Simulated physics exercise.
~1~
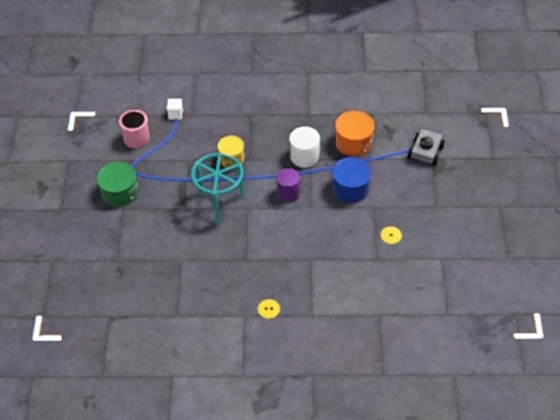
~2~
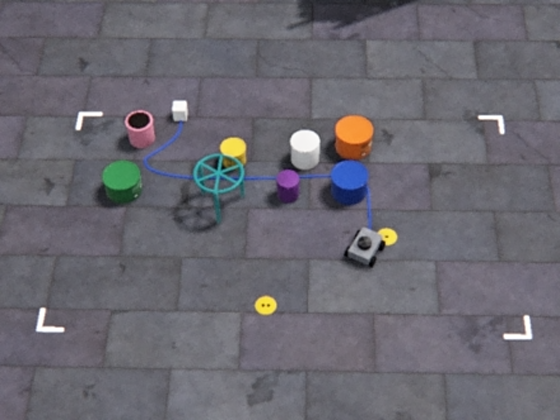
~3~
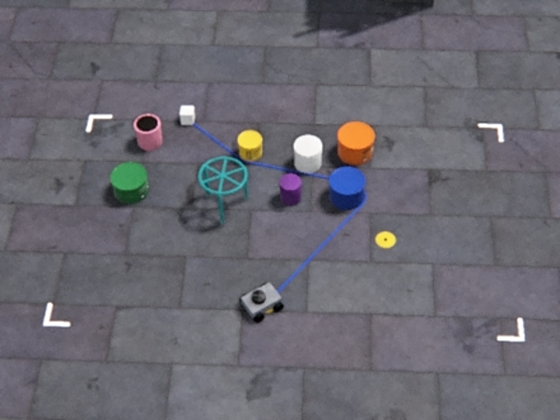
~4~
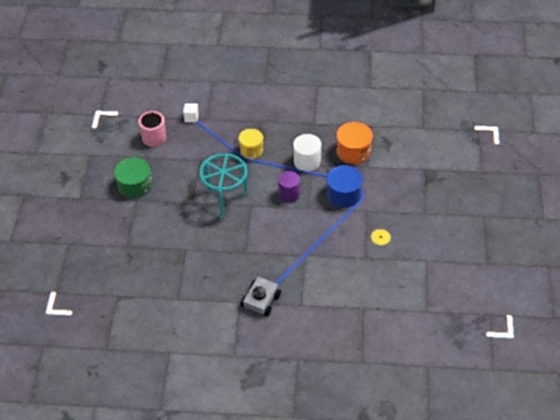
A small gray cart pulled a blue cord among colorful pots and a teal stool, rolling down and left past one yellow mark to another, where it stopped with the cord drawn straight and the yellow bucket nudged slightly aside, still upright.
